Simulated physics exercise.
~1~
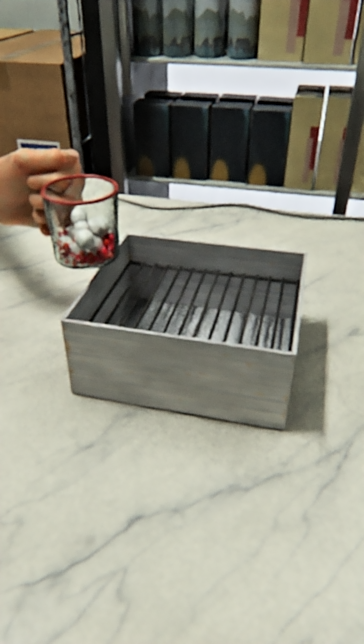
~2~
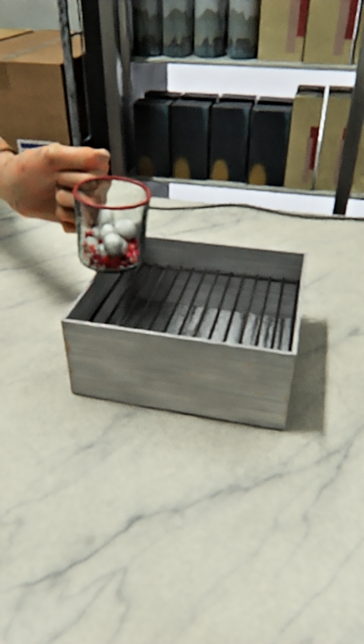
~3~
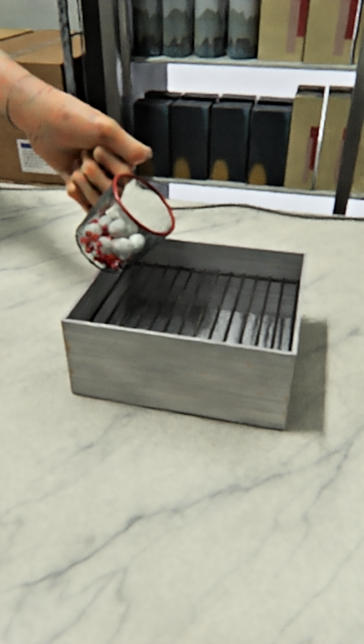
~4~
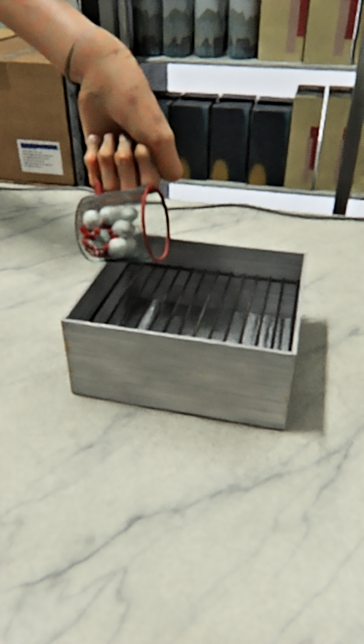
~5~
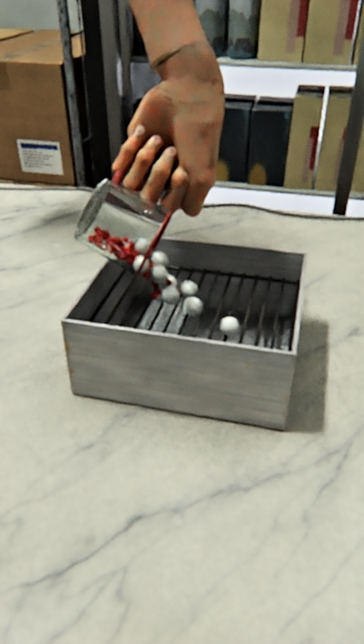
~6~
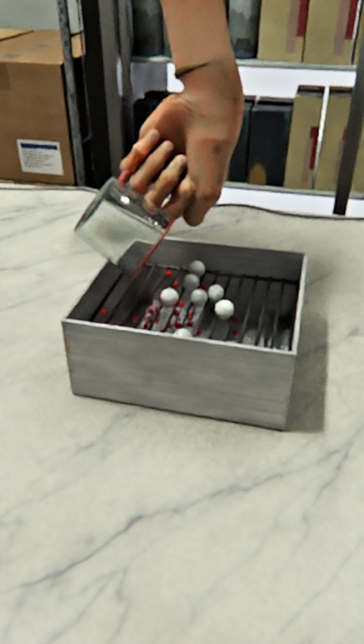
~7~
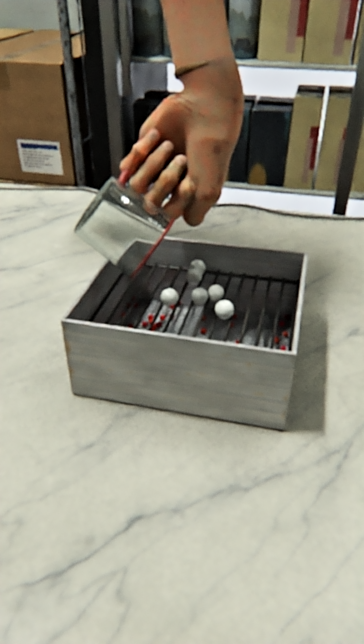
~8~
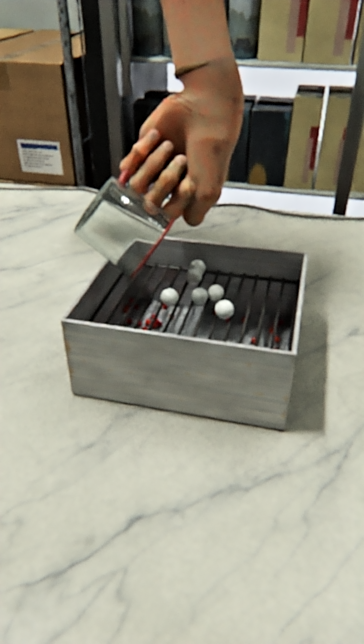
In the video, a hand tilts a clear cup of red and white pieces over a gray box with wires across it until the cup is emptied; the small red bits slip down between the wires while the round white pieces stay resting on top.
